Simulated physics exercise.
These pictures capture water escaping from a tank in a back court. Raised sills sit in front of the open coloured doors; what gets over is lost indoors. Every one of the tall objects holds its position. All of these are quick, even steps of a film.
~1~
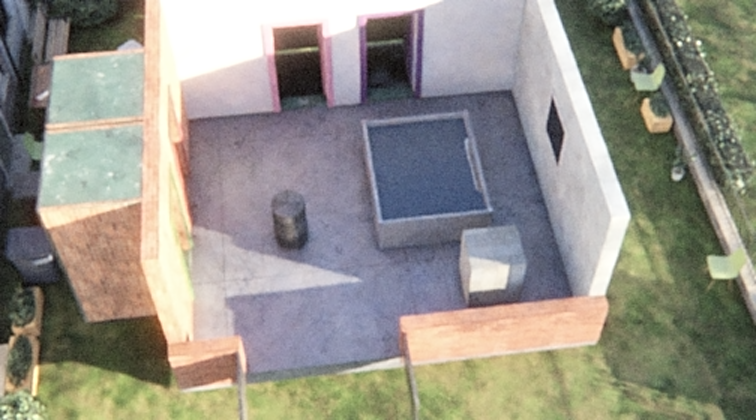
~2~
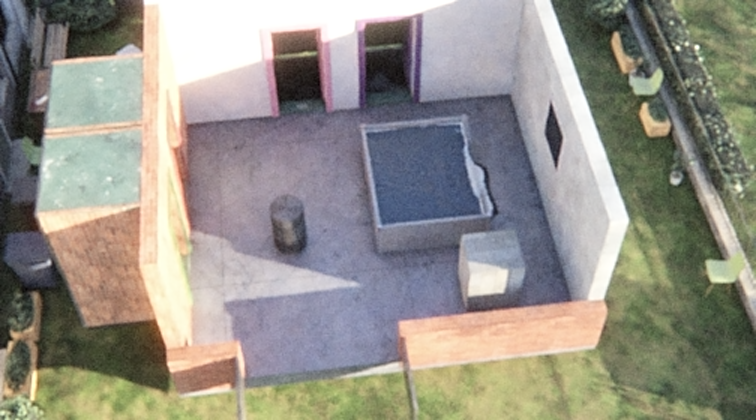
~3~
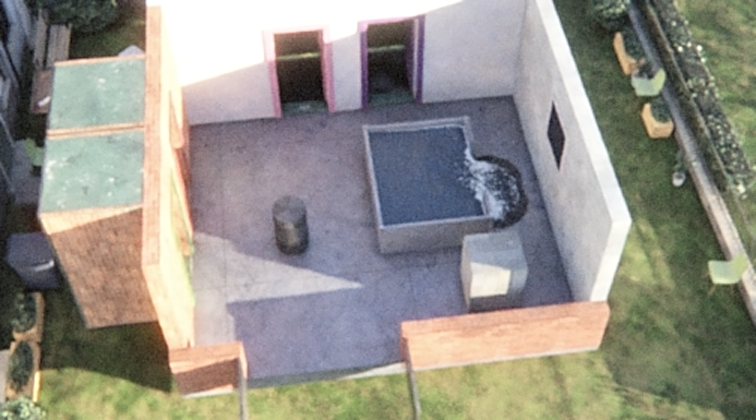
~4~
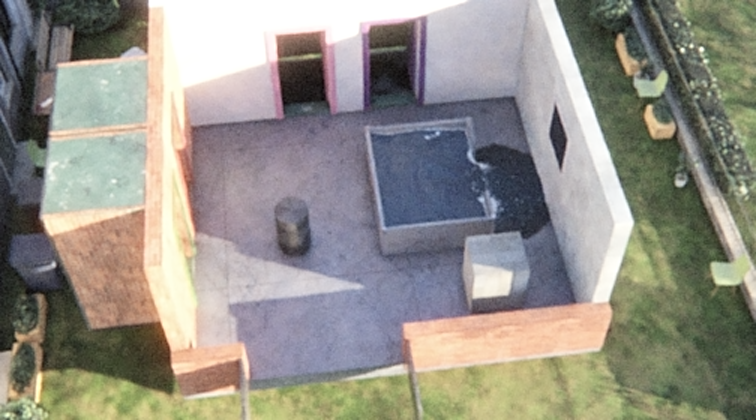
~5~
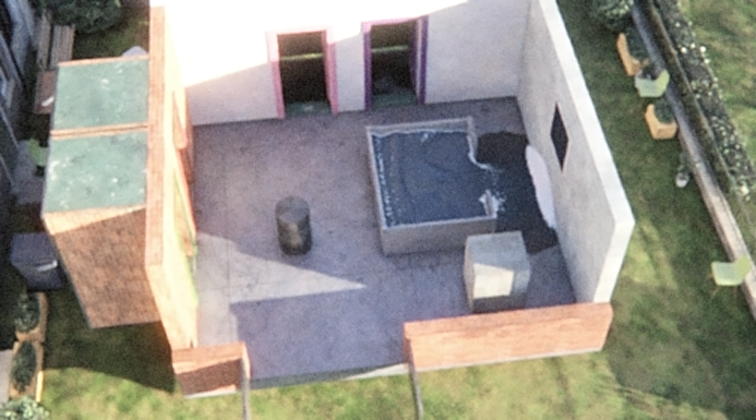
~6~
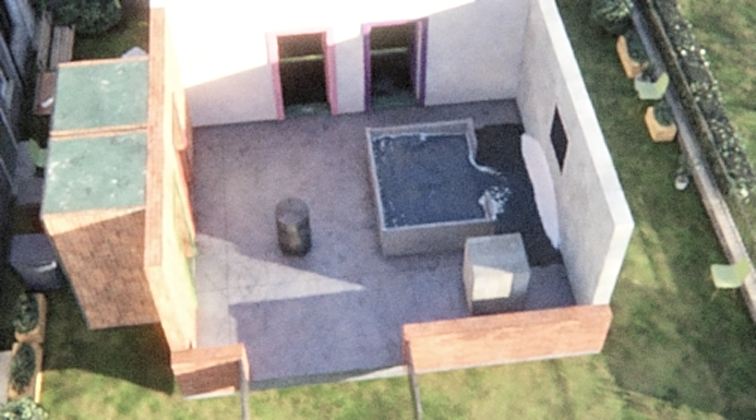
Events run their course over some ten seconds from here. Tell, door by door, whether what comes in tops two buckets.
One by one: The pink door will let in an allowed amount. The green door will let in too much. The purple door will let in an allowed amount. The red door will let in an allowed amount.
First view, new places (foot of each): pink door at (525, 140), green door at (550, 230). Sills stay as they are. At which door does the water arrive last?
It's the one in red, I'd say.
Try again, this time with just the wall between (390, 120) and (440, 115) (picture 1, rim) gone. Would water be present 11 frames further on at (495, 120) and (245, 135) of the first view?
In the order asked: The first spot is swamped and the second is swamped.
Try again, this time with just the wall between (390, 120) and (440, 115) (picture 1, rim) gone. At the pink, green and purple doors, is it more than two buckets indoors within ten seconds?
The pink door remains within the limit, the green door remains within the limit and the purple door tops the limit.
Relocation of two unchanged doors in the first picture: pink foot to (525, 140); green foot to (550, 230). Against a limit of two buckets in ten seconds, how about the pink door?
My reading: The pink one floods.
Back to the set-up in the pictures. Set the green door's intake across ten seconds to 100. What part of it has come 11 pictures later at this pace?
I'd put it at 0 percent.
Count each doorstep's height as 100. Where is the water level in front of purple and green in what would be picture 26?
Estimate, in order: 80 and 0 percent.
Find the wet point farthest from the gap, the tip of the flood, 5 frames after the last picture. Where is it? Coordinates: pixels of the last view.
Near (575, 331).
A moment on, water covers 15 % of the floor; the pink door not reached, the green door not reached, the purple door not reached, the red door not reached.
Next, water covers 30 % of the floor; the pink door not reached, the green door not reached, the purple door wet at the sill, nothing in, the red door not reached.
Then, water covers 60 % of the floor; the pink door wet at the sill, nothing in, the green door not reached, the purple door wet at the sill, nothing in, the red door not reached.
Later, water covers 90 % of the floor; the pink door wet at the sill, nothing in, the green door under two buckets in, the purple door wet at the sill, nothing in, the red door wet at the sill, nothing in.
In the end, water covers 95 % of the floor; the pink door wet at the sill, nothing in, the green door far over two buckets in, the purple door wet at the sill, nothing in, the red door wet at the sill, nothing in.
